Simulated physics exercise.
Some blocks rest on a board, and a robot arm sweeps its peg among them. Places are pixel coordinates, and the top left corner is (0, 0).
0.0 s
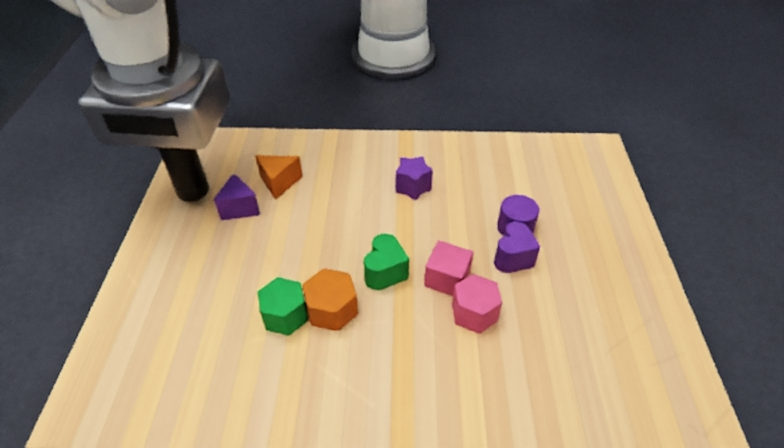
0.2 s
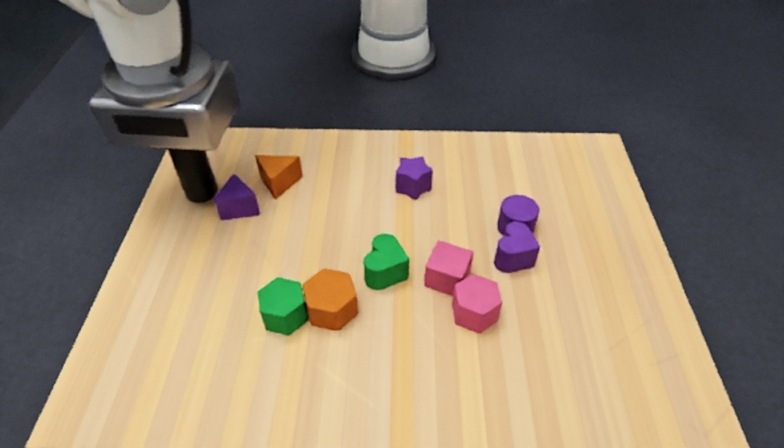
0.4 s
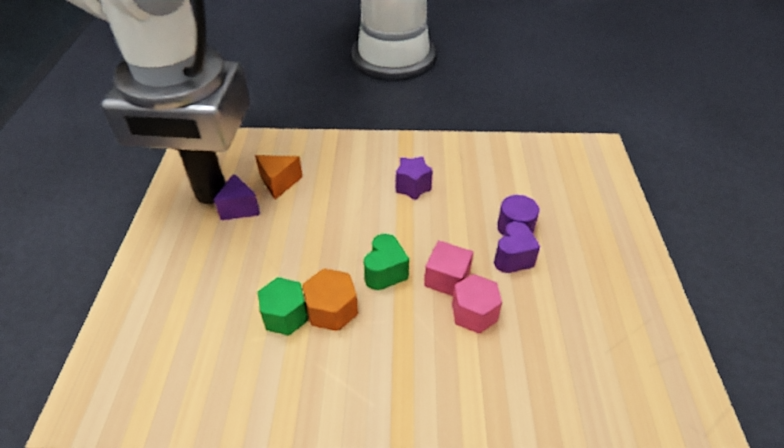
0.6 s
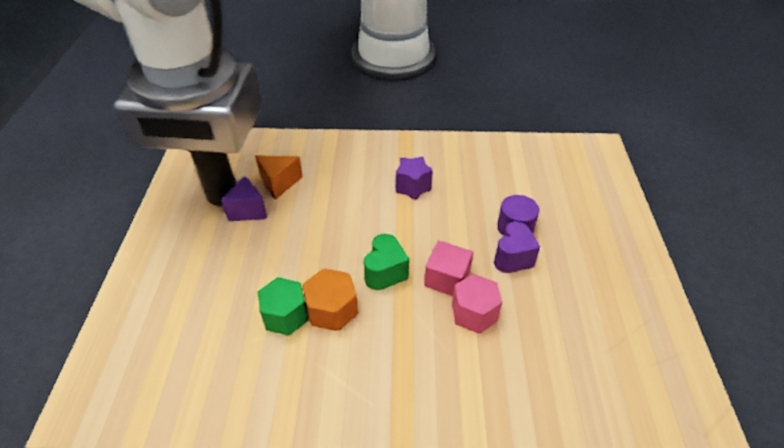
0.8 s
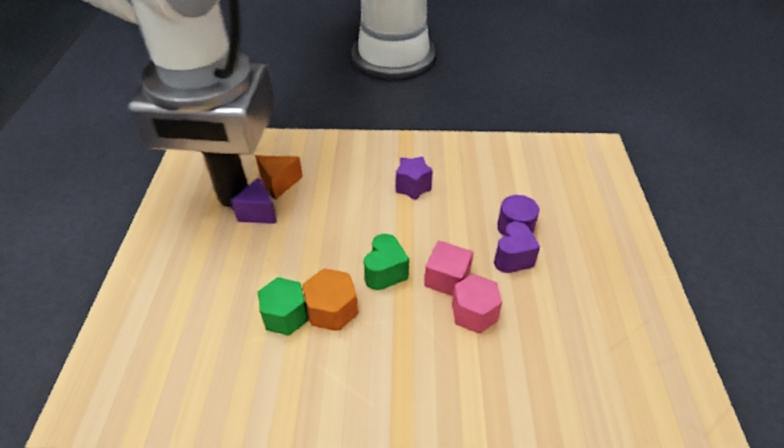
A robot arm's dark peg slides slowly right along the upper left of a pale wooden board, seen from above at an angle by a still camera. Purple and orange three-sided blocks sit near it, with green, orange, pink and other purple blocks across the middle and right. The peg meets the purple three-sided block and nudges it slightly right, turning it a little, while the others stay still.
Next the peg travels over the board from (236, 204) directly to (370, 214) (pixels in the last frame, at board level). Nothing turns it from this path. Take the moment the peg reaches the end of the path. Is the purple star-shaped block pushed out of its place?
It seems not.
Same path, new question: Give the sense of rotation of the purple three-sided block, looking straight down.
It rotates clockwise.
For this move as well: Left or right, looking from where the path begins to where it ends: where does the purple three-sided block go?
It is displaced to the right.
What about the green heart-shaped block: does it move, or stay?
At the end of the path, the green heart-shaped block remains in its old spot.
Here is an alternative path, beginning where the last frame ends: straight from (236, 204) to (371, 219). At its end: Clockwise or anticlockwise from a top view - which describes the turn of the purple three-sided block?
Viewed from overhead, the purple three-sided block winds up turned clockwise.
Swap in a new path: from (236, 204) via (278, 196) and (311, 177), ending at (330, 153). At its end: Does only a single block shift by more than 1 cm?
The answer is no.
The first path, step by step. One third of the way, peg at (279, 199); purple three-sided block at (291, 203), turned 30° clockwise; orange three-sided block at (280, 163), turned 30° anticlockwise.
Two thirds of the way, peg at (324, 203); purple three-sided block at (303, 211), turned 60° clockwise; orange three-sided block at (281, 163), turned 35° anticlockwise.
At the end, peg at (370, 207); purple three-sided block at (303, 211), turned 60° clockwise; orange three-sided block at (281, 163), turned 35° anticlockwise; green heart-shaped block in place; purple star-shaped block in place.
